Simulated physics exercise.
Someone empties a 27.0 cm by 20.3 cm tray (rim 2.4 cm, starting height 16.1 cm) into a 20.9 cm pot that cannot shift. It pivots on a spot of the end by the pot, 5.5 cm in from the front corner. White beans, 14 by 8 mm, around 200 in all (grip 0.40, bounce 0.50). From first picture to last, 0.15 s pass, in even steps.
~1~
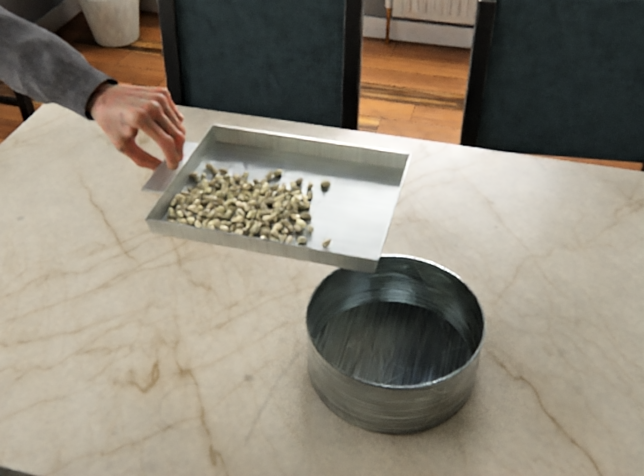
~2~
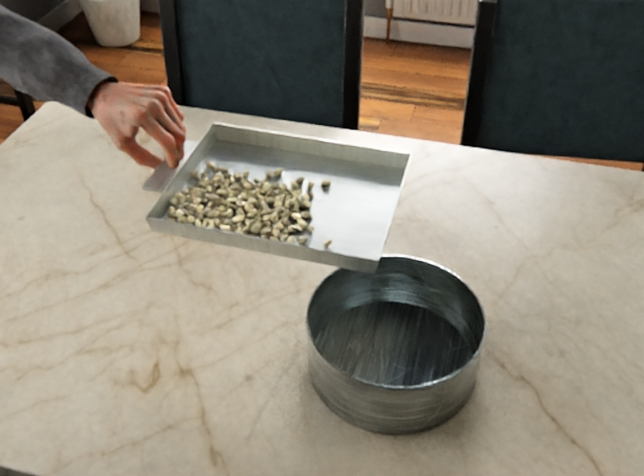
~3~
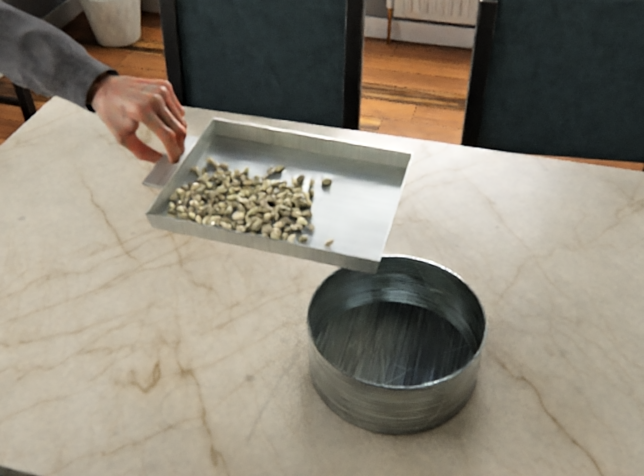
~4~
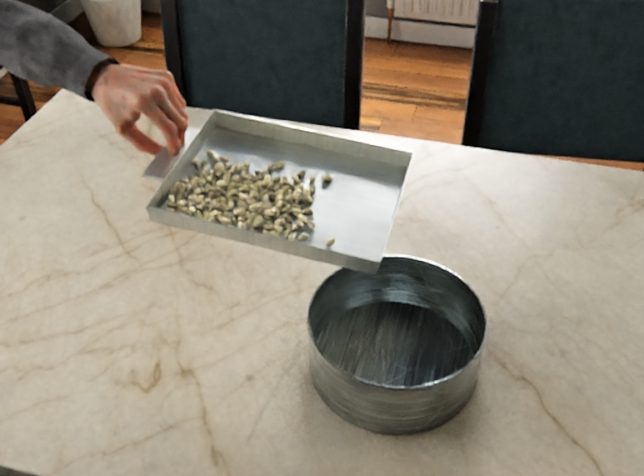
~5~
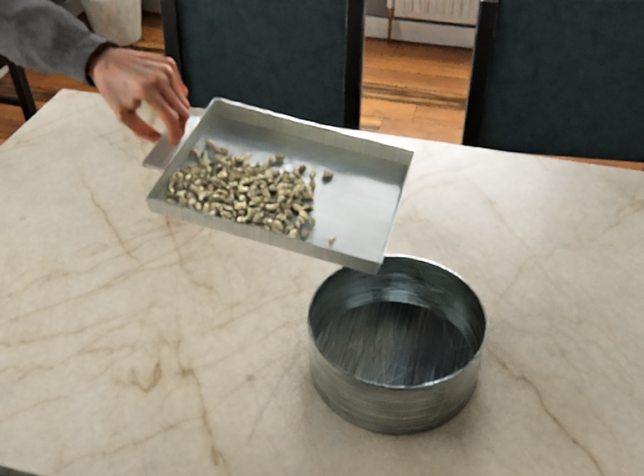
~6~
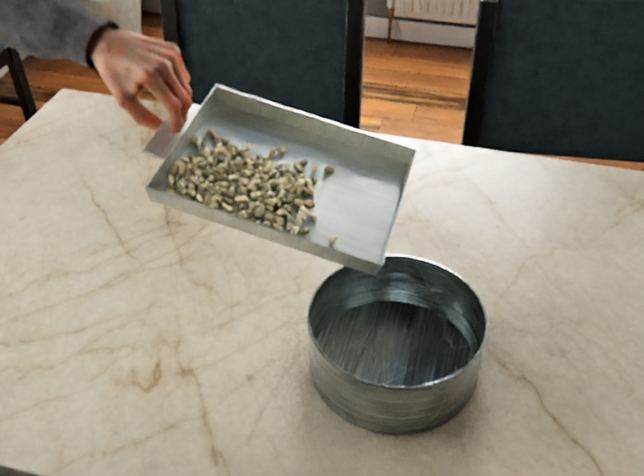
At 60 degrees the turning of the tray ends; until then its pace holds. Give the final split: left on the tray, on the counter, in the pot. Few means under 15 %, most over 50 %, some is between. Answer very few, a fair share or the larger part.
Left on the tray: A fair share; on the counter: Very few; in the pot: The larger part.
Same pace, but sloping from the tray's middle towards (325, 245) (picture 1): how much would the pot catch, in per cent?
About 55 per cent.
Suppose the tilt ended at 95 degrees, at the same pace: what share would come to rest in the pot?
In that case some 90 per cent.
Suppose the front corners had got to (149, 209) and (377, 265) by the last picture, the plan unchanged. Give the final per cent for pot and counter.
Pot 20, counter 5.
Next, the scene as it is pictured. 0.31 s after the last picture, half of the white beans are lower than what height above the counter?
Roughly 26 cm.
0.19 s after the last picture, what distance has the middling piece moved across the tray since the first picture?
Roughly 1 cm.
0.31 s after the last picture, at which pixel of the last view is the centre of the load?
Near (316, 169).
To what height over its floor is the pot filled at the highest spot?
Roughly 2.0 cm.
Then, 0.19 s after the last picture, tilt 38 degrees; the tray holds 100 %, the pot 0 %.
Then, 0.31 s after the last picture, tilt 54 degrees; the tray holds 100 %, the pot 0 %.
Then, 0.56 s after the last picture, tilt 60 degrees; the tray holds 60 %, the pot 15 %.
In the end, tray 40 %, counter 0 %, pot 55 %.
